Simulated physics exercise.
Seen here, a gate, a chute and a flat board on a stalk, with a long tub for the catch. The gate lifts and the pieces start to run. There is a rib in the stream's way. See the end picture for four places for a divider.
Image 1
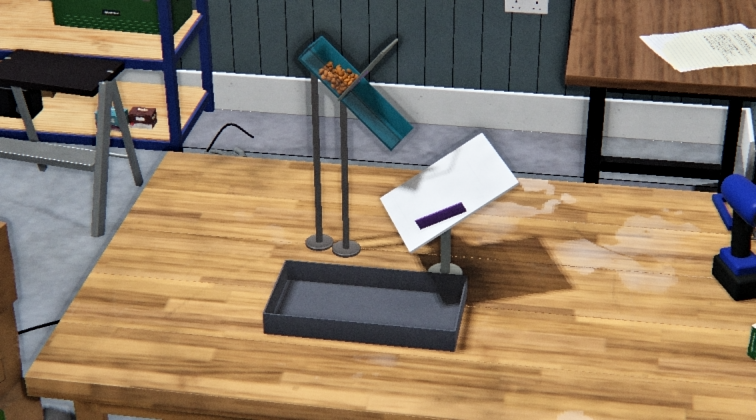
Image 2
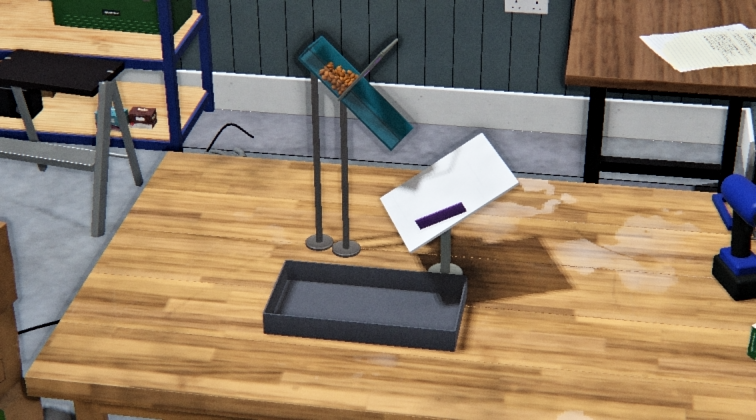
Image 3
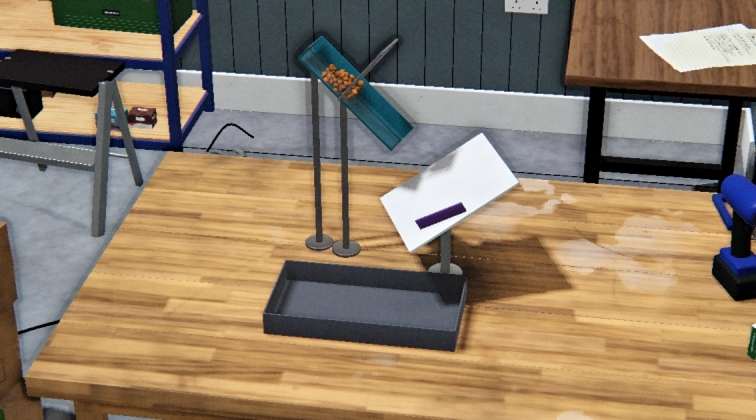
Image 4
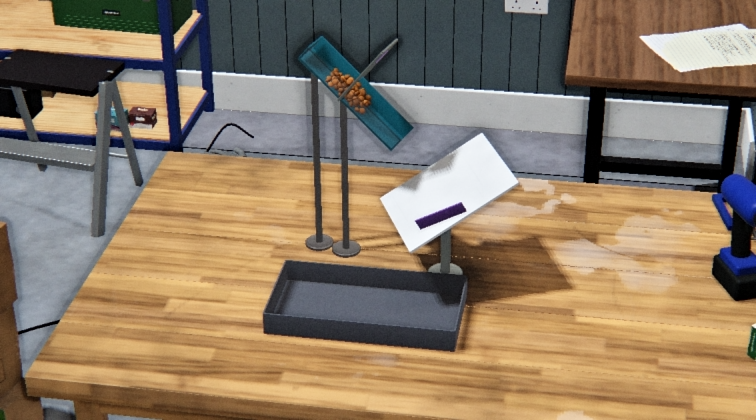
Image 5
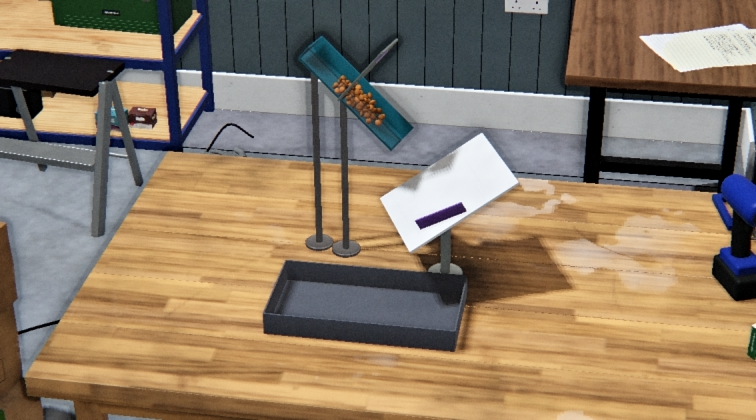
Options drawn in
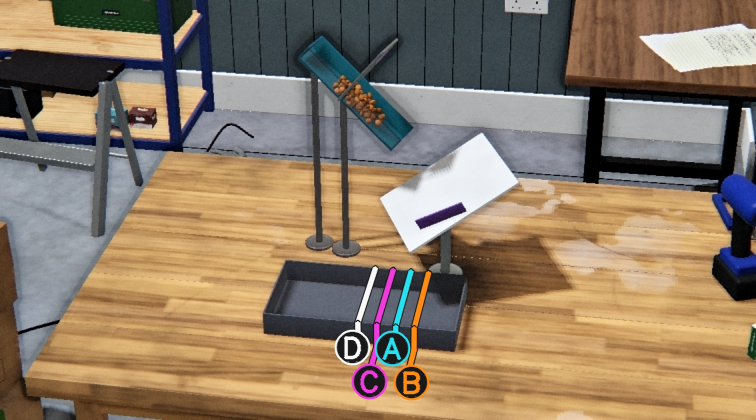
Small orange-brown pieces of cat kibble slide down a steep teal chute, bunched near its upper end at first, then spreading out along it toward the lower right, while the camera stays still. The chute stands on grey stalks above a wooden workbench, in a workshop seen from above. Below are a tilted white board with a dark purple rib and an empty dark grey tub.
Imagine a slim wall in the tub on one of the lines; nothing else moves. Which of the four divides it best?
It is D.
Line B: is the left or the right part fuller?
Left.
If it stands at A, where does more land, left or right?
Left.
On the marked copy, line A crosses the front rim at (395, 325); line B crosses the front rim at (414, 327); line C crosses the front rim at (376, 324); line D crosses the front rim at (358, 322).
If A is chosen, of what is caught, all on the left of the divider, none on the right.
If B is chosen, of what is caught, all on the left of the divider, none on the right.
If C is chosen, of what is caught, nearly all on the left of the divider, a stray few on the right.
If D is chosen, of what is caught, about half on the left of the divider, about half on the right.
